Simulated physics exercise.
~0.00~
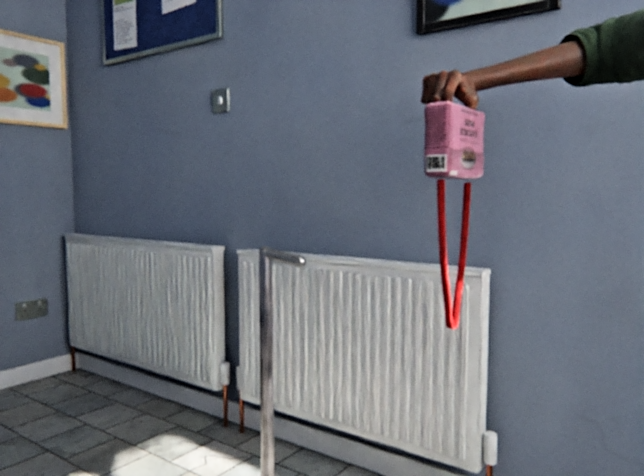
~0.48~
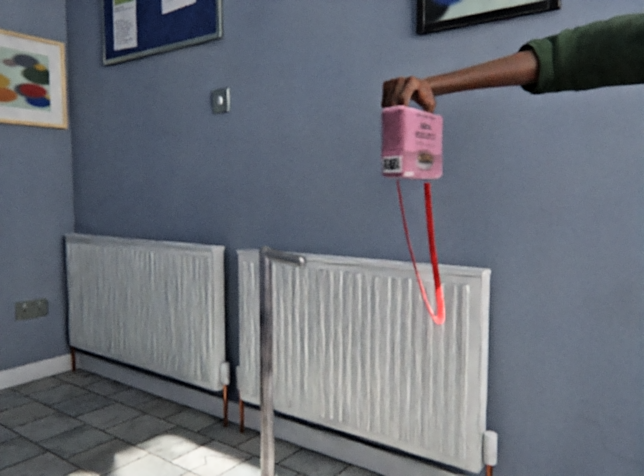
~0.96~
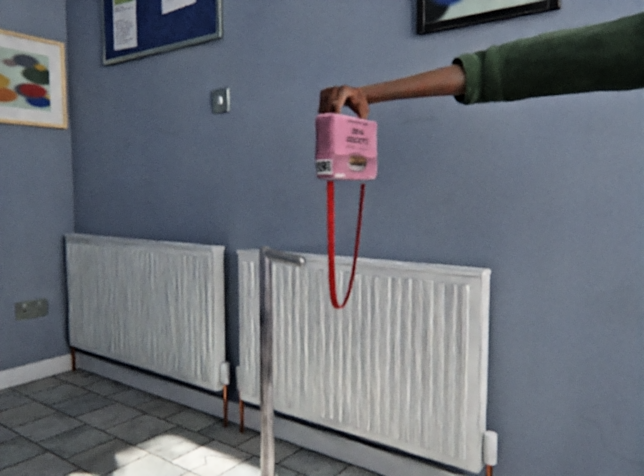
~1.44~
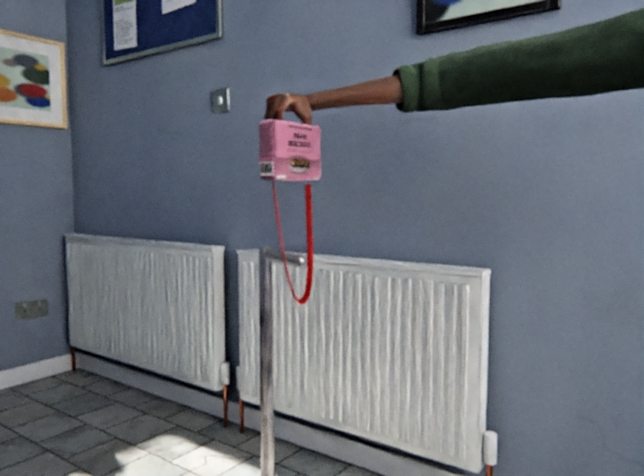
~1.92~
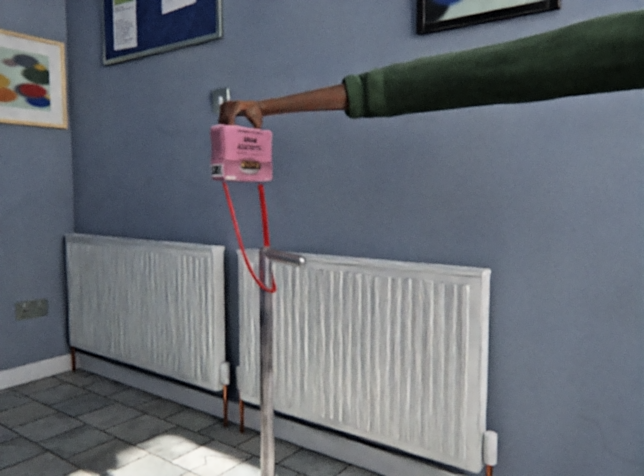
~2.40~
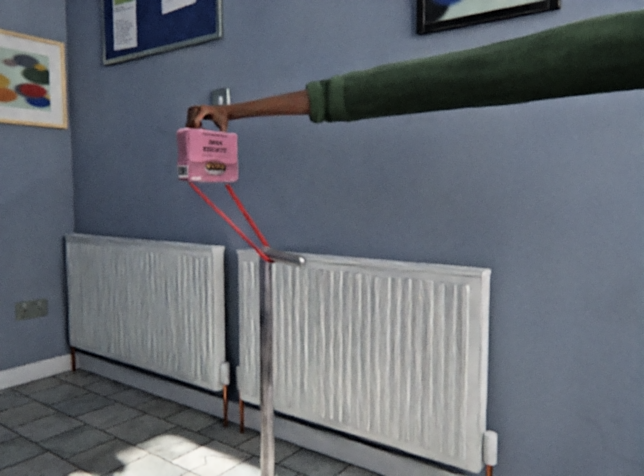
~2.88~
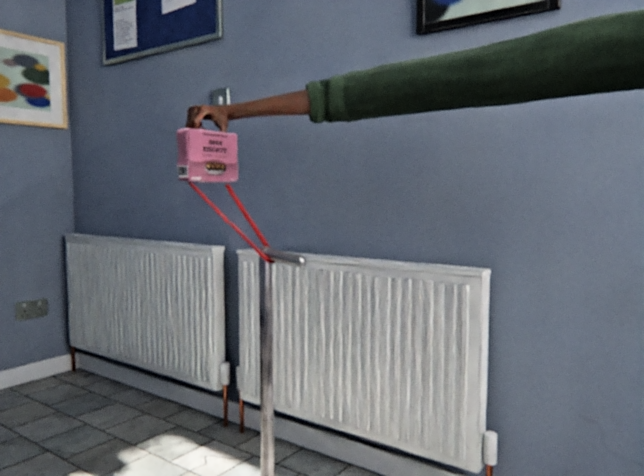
A hand carries a pink pouch left until its red loop snags on the post.
